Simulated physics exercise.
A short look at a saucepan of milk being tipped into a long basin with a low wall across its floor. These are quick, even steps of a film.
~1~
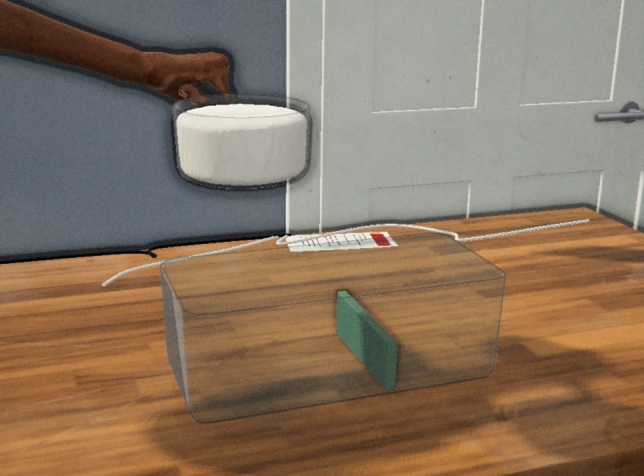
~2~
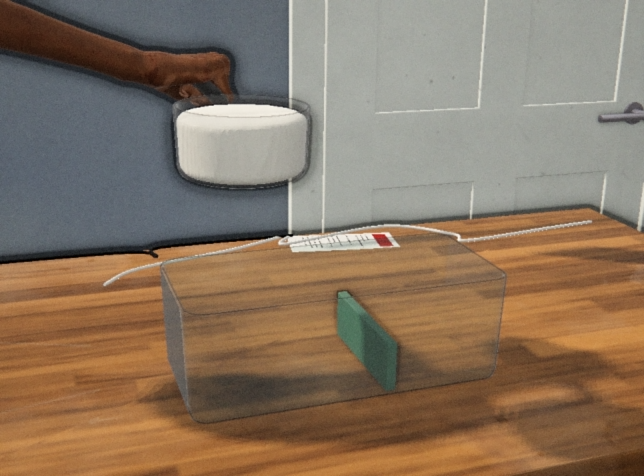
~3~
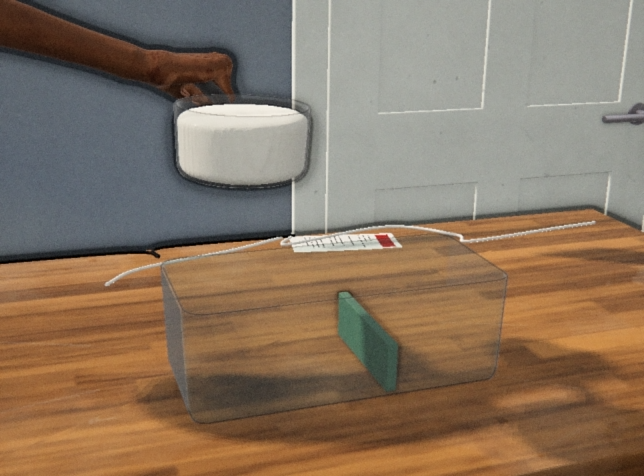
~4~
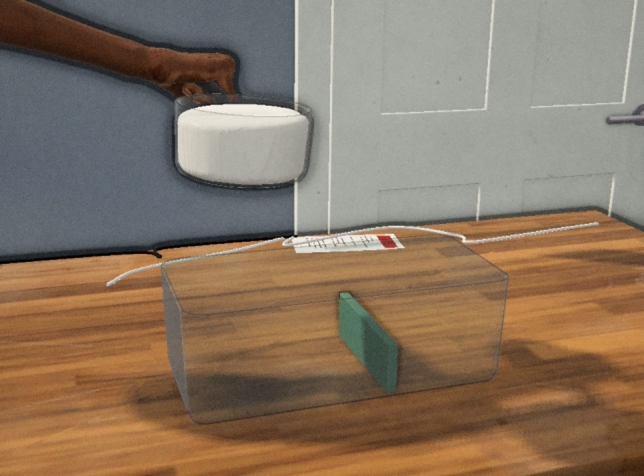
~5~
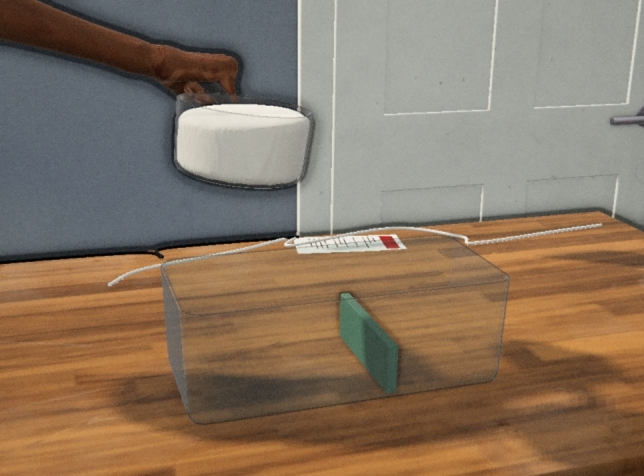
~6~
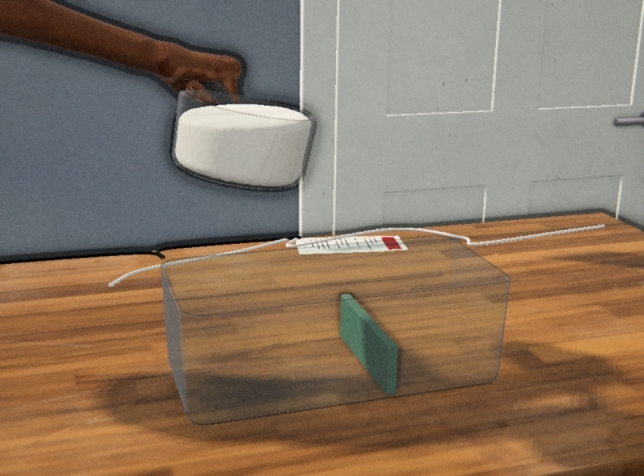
In this clip, a hand holds a clear pan of white milk above a long see-through basin with a low green wall inside, on a wooden surface, first keeping it level and then tilting it slightly to the right.
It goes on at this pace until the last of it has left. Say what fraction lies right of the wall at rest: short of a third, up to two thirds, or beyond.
In the end between a third and two thirds is right of the wall.
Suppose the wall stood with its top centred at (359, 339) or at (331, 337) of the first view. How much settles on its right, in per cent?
The first gives 55 %, the second 80 %.
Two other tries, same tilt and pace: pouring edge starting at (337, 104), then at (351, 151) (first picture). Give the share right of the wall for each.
Roughly 75 per cent, and 80 per cent.
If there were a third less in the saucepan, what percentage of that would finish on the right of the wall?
Near 20 %.
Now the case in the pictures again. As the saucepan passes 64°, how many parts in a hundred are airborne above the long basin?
It comes to 30 per cent or so.
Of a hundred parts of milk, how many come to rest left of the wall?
Some 50 per cent.
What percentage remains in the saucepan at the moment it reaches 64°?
About 55 per cent.
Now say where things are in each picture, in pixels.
In the first picture, tilt 0°; pouring edge (305, 105); surface from (177, 119) to (301, 113); the long basin's rim runs from (172, 288) to (474, 254); the wall's top is at (365, 317).
In the second picture, tilt 0°; pouring edge (305, 105); surface from (177, 118) to (302, 113).
In the third picture, tilt 2°; pouring edge (307, 106); surface from (178, 118) to (302, 113).
In the fourth picture, tilt 4°; pouring edge (308, 109); surface from (178, 117) to (303, 114).
In the fifth picture, tilt 7°; pouring edge (309, 113); surface from (179, 118) to (305, 115).
In the sixth picture, tilt 11°; pouring edge (310, 117); surface from (180, 117) to (307, 114).
A moment on, the saucepan is tipped part way and 53 per cent is still to pour, 6 is left of the wall and 9 right of it.
Next, the saucepan is tipped right over and 9 per cent is still to pour, 34 is left of the wall and 48 right of it.
Then the saucepan is tipped right over and 0 per cent is still to pour, 50 is left of the wall and 49 right of it.
Later the saucepan is tipped right over and 0 per cent is still to pour, 50 is left of the wall and 49 right of it.
In the end 50 per cent lies left of the wall, 49 right of it and 1 outside.
